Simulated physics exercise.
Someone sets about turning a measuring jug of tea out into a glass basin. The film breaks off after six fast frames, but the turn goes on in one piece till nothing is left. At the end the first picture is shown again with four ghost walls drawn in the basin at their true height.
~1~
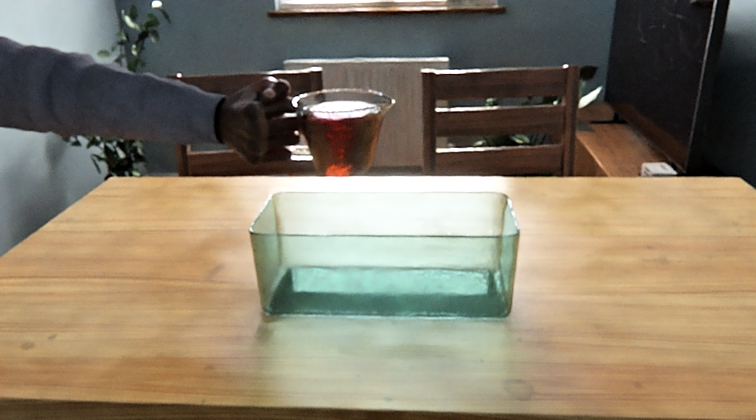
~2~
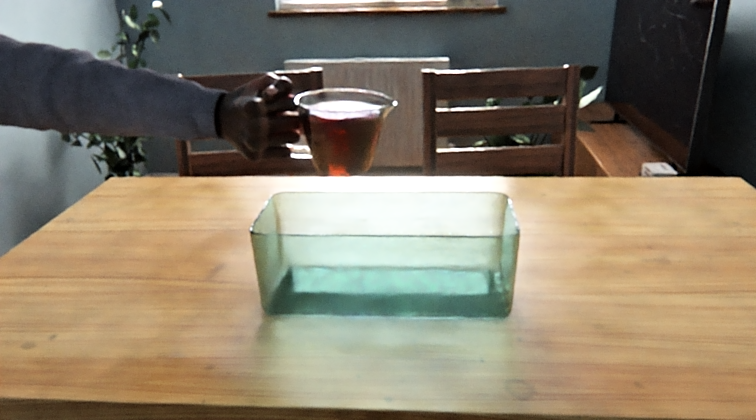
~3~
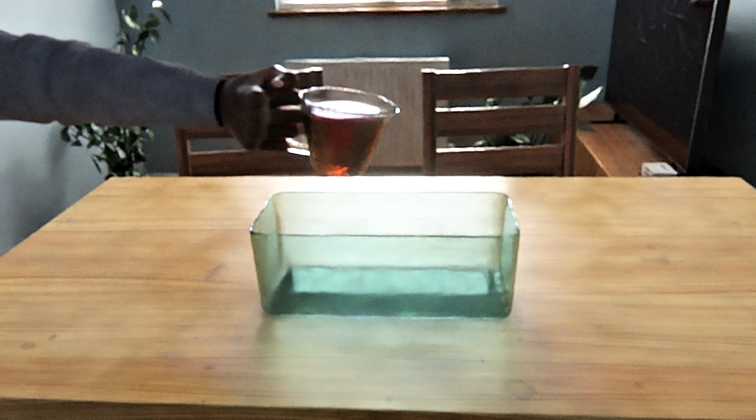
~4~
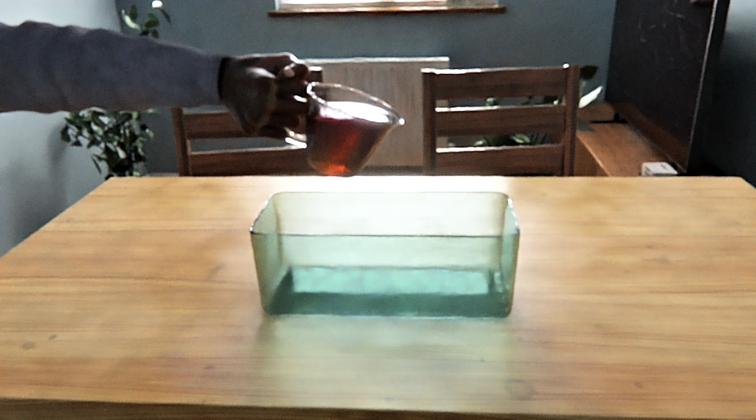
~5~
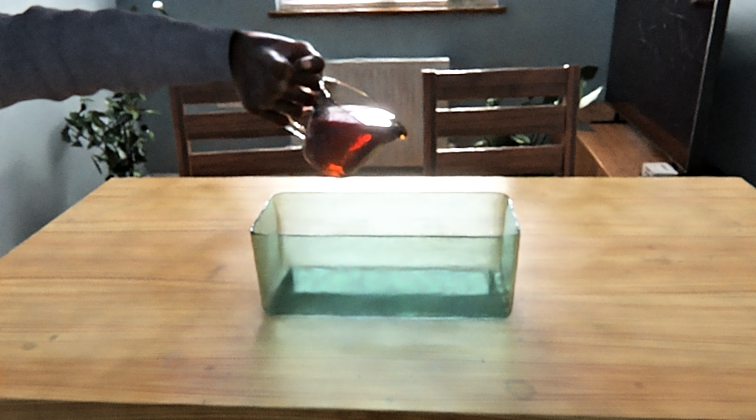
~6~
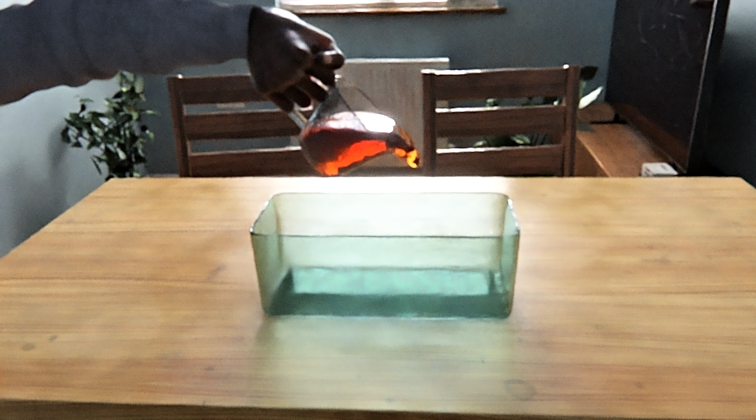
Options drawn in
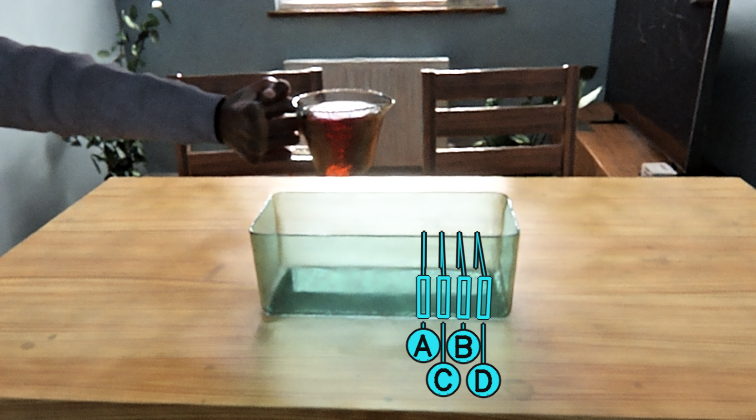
To begin with, a hand holds a clear glass jug of reddish-brown tea upright above a glass basin on a wooden table. The hand rises and tilts the jug to the right, slightly at first, then steeply, and the tea reaches the lip and begins to come over it.
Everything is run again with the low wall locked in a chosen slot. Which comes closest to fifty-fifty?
Best: A.
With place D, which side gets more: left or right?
More ends on the left.
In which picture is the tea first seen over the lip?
Picture 5.
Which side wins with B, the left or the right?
The left one.
On the marked copy, A at (423, 323); B at (463, 324); C at (443, 323); D at (483, 324).
Choosing A, about 53 % ends left of the wall and 46 % right of it.
Choosing B, about 95 % ends left of the wall and 2 % right of it; 3 % is lost outside.
Choosing C, about 82 % ends left of the wall and 17 % right of it.
Choosing D, about 94 % ends left of the wall and 4 % right of it.
